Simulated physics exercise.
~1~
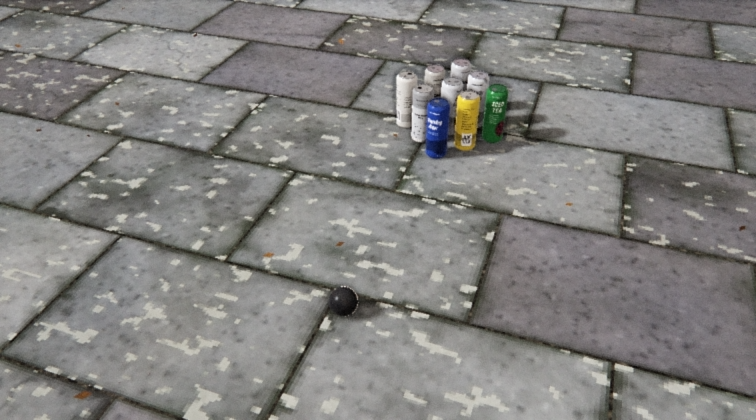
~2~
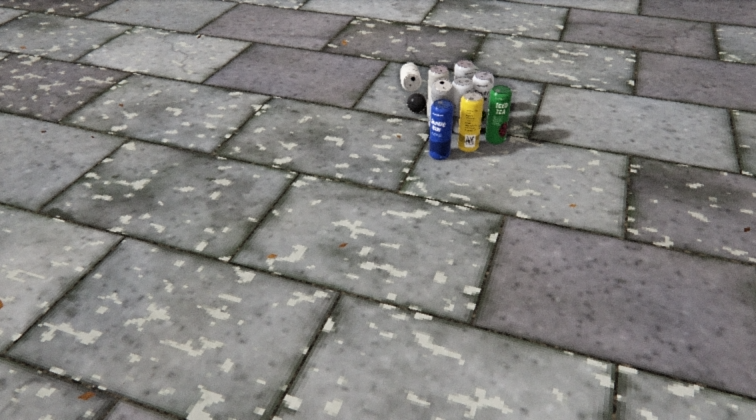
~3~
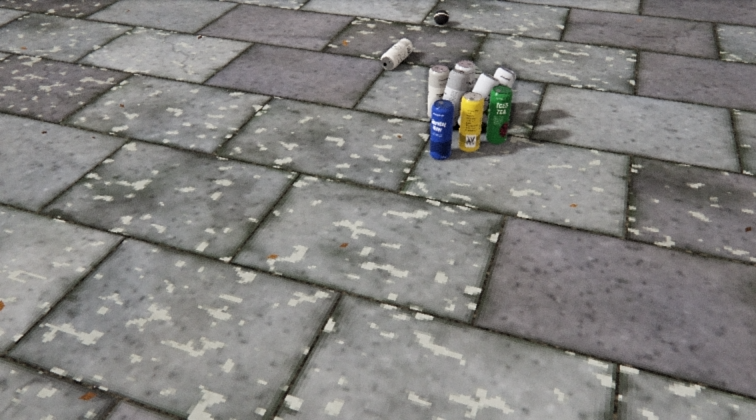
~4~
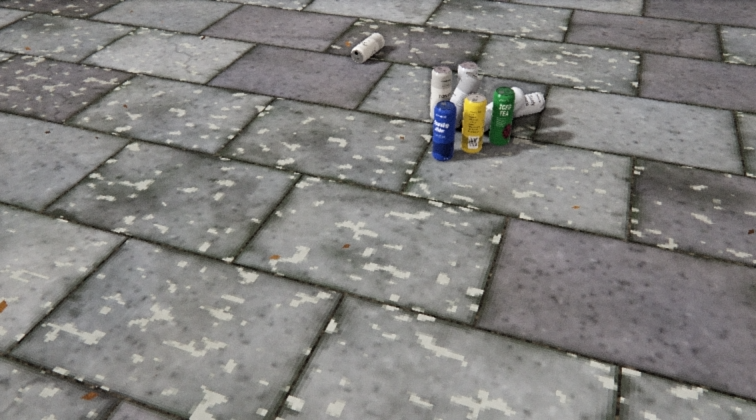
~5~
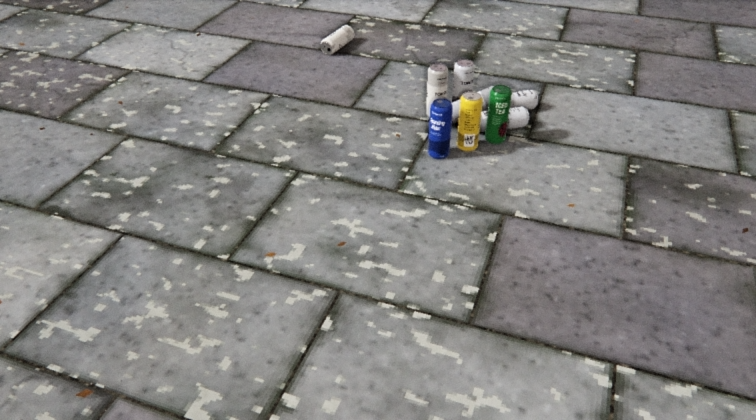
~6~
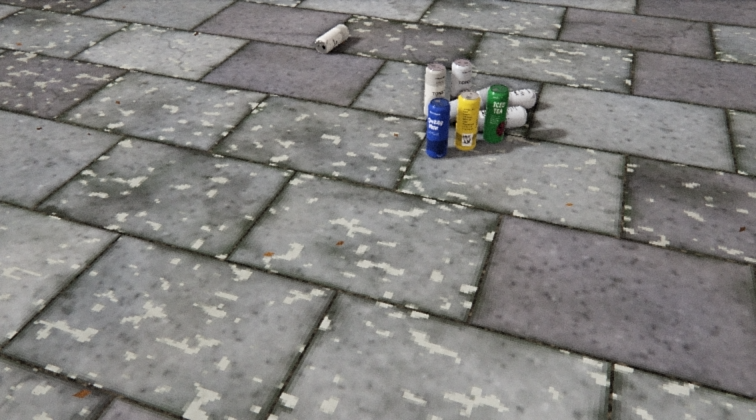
A tight cluster of small upright tubes, mostly white with one blue, one yellow and one green at the front, stands on grey, blotchy paving slabs, seen from above at an angle by a slightly swaying camera. A dark ball travels from the lower middle up towards the left side of the group. It reaches the white tubes there and knocks one over, then carries on to the top and out of view. The fallen tube rolls away to the upper left, while others topple behind the green one. The blue, yellow and green tubes remain standing at the end.
